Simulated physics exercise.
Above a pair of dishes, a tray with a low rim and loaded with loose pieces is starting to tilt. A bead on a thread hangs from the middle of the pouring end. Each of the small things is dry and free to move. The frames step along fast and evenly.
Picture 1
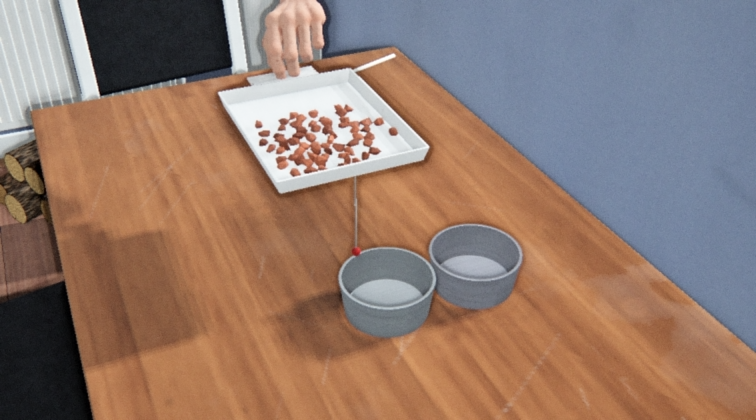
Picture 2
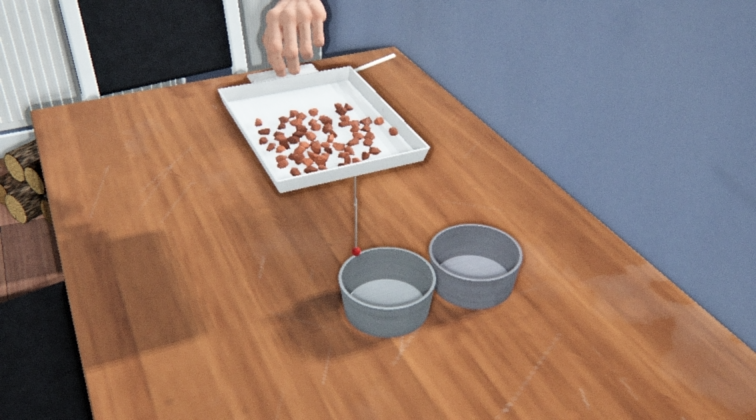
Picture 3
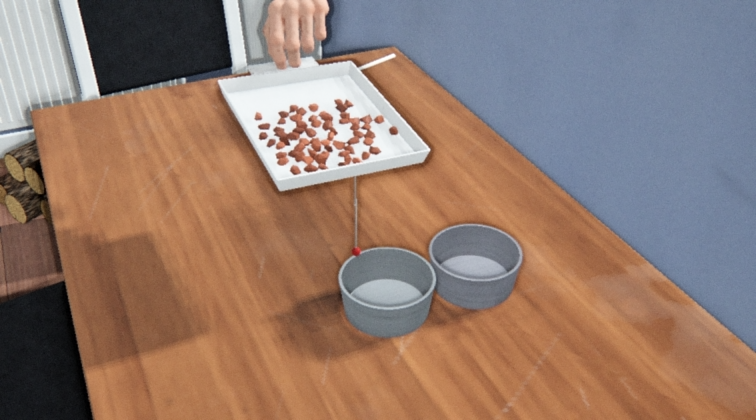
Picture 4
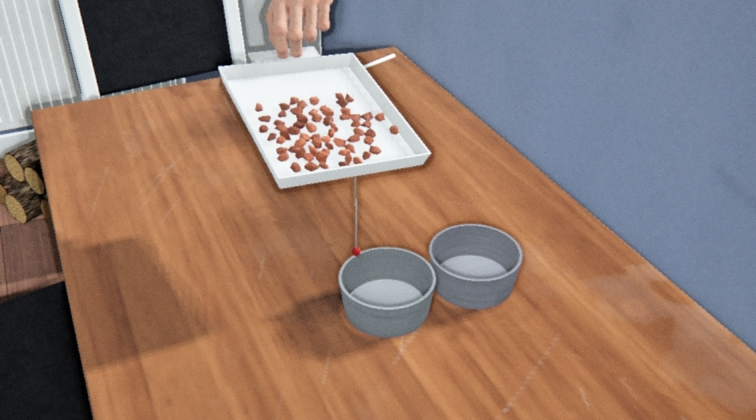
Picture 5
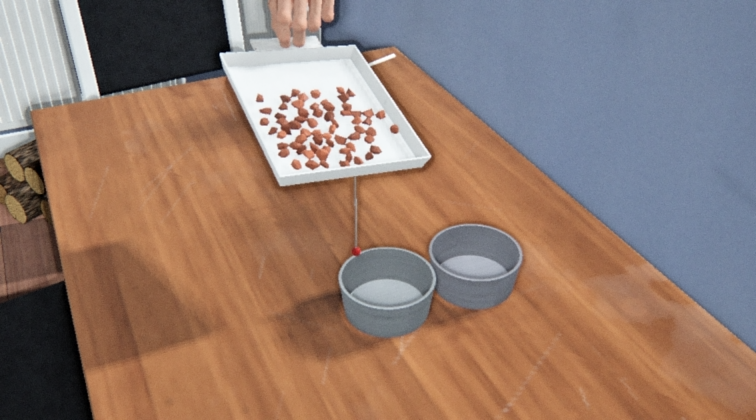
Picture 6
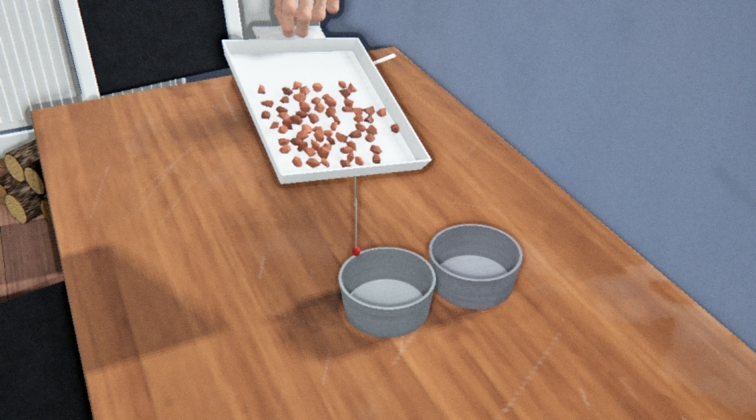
The clip shows a hand gradually raising the back of a white tray of loose reddish-brown bits above two grey dishes on a wooden table, its pouring edge slanting slightly lower at right while a red bead hangs nearly still.
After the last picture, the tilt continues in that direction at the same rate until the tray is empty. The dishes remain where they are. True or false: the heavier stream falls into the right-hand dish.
False.
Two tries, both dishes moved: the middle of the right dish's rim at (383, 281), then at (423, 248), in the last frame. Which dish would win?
The right-placed dish first, the right-placed dish second.
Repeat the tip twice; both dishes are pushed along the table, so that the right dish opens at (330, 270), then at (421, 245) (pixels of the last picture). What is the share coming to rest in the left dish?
First 0 per cent, second 0 per cent.
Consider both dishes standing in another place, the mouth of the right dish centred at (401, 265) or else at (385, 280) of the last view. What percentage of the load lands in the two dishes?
In order: 80 per cent and 40 per cent.
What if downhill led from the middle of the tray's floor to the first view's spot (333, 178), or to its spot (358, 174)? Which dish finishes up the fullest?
Results - the dish on the left side first, the dish on the left side second.
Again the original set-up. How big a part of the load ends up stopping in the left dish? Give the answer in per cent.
Around 40 percent.
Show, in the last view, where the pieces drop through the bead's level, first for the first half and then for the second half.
Roughly (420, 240) first, then roughly (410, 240).
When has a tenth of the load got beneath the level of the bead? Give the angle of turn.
Angle: Approx. 80 degrees.
Soon, tray tipped steeply; all on the tray.
A while on, tray tipped right over; about a third on the tray; a small part in the left dish; a small part in the right dish; a small part outside both; about a third in the air.
Towards the end, tray tipped past a quarter turn; about a third in the left dish; a small part in the right dish; about half outside both.
Finally, tray tipped past a quarter turn; about a third in the left dish; a small part in the right dish; about half outside both.
